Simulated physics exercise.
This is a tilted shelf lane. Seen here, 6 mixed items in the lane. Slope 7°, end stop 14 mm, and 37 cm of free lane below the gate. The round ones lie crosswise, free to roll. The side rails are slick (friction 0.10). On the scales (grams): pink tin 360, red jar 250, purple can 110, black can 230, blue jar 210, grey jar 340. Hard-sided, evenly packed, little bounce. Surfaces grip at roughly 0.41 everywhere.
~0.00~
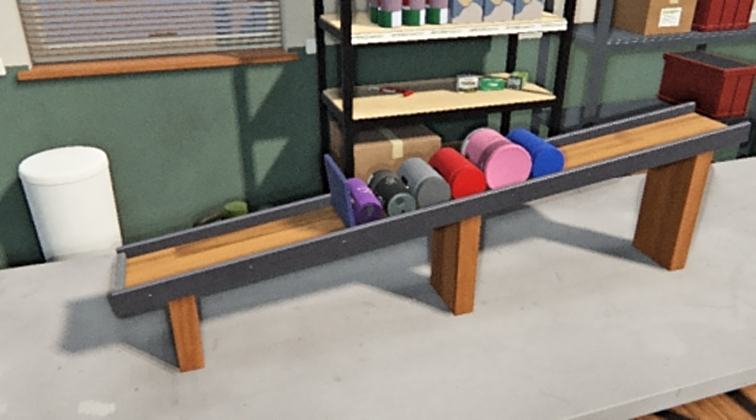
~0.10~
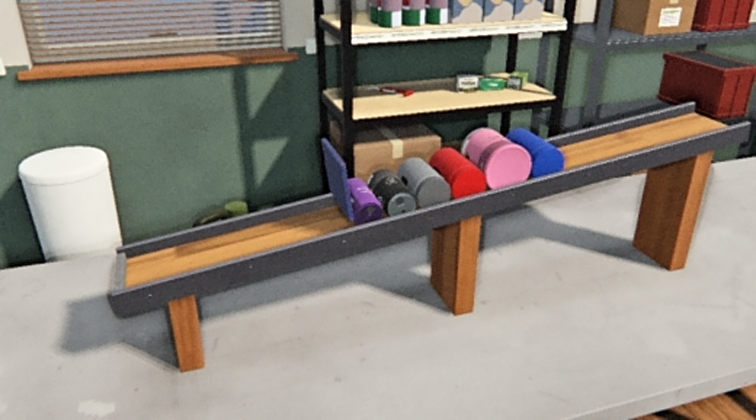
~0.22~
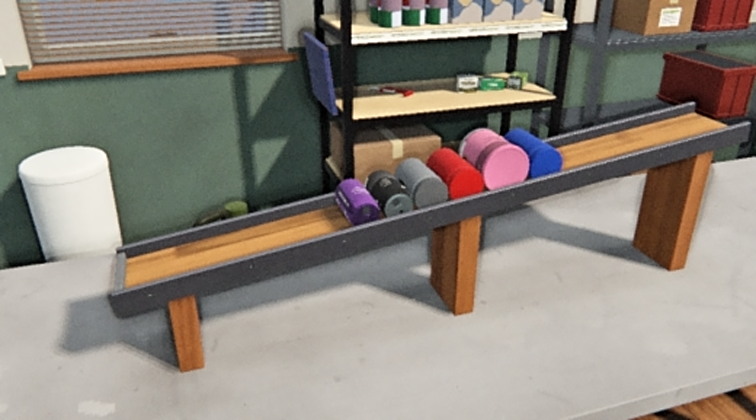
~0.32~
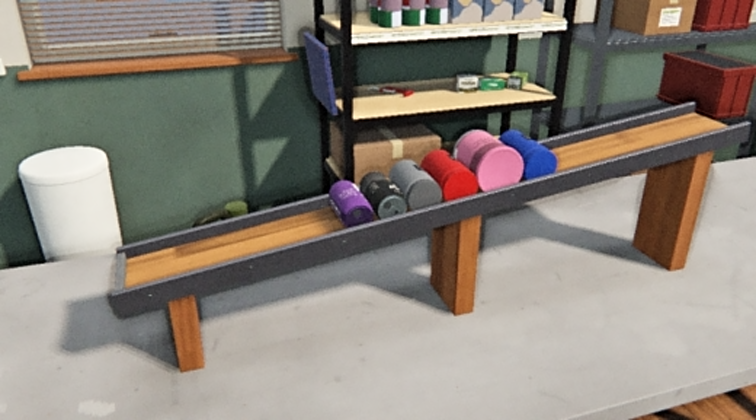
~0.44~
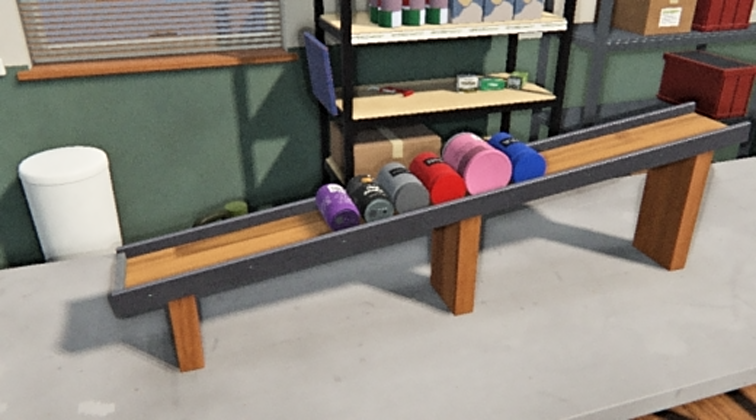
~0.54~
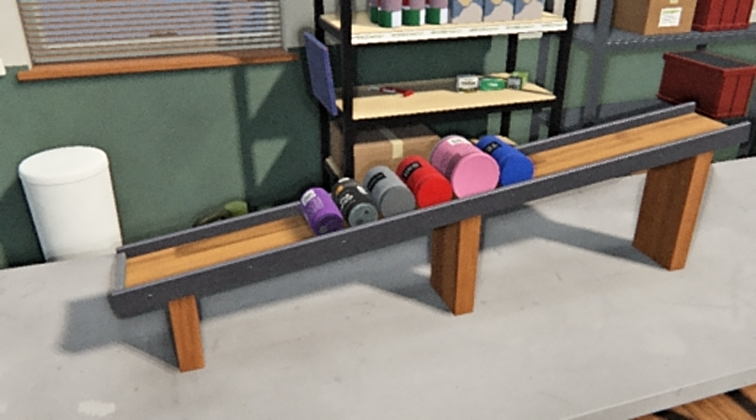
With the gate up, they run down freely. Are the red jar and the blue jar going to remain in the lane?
The red jar stops in the lane, the blue jar stops in the lane.
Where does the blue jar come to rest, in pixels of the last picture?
At about (269, 223).
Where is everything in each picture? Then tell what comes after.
The first picture shows gate shut; red jar (456, 175); blue jar (532, 155).
The second picture shows black can (391, 194); grey jar (423, 184).
The third picture shows leader 36 cm from the stop; pink tin (492, 160); purple can (357, 203).
The fourth picture shows leader 35 cm from the stop; black can (382, 196); grey jar (414, 186).
The fifth picture shows leader 33 cm from the stop; purple can (337, 208); pink tin (475, 164).
The sixth picture shows leader 30 cm from the stop; red jar (423, 183); blue jar (502, 163).
After 0.94 s, leader 11 cm from the stop; red jar near (339, 205); blue jar near (429, 182).
After 1.24 s, purple can now over the stop; red jar near (231, 233); blue jar near (342, 204).
At rest (2.0 s), over the stop, purple can and black can; the other 4 in the lane. In the last view, red jar near (176, 247), blue jar near (269, 223).
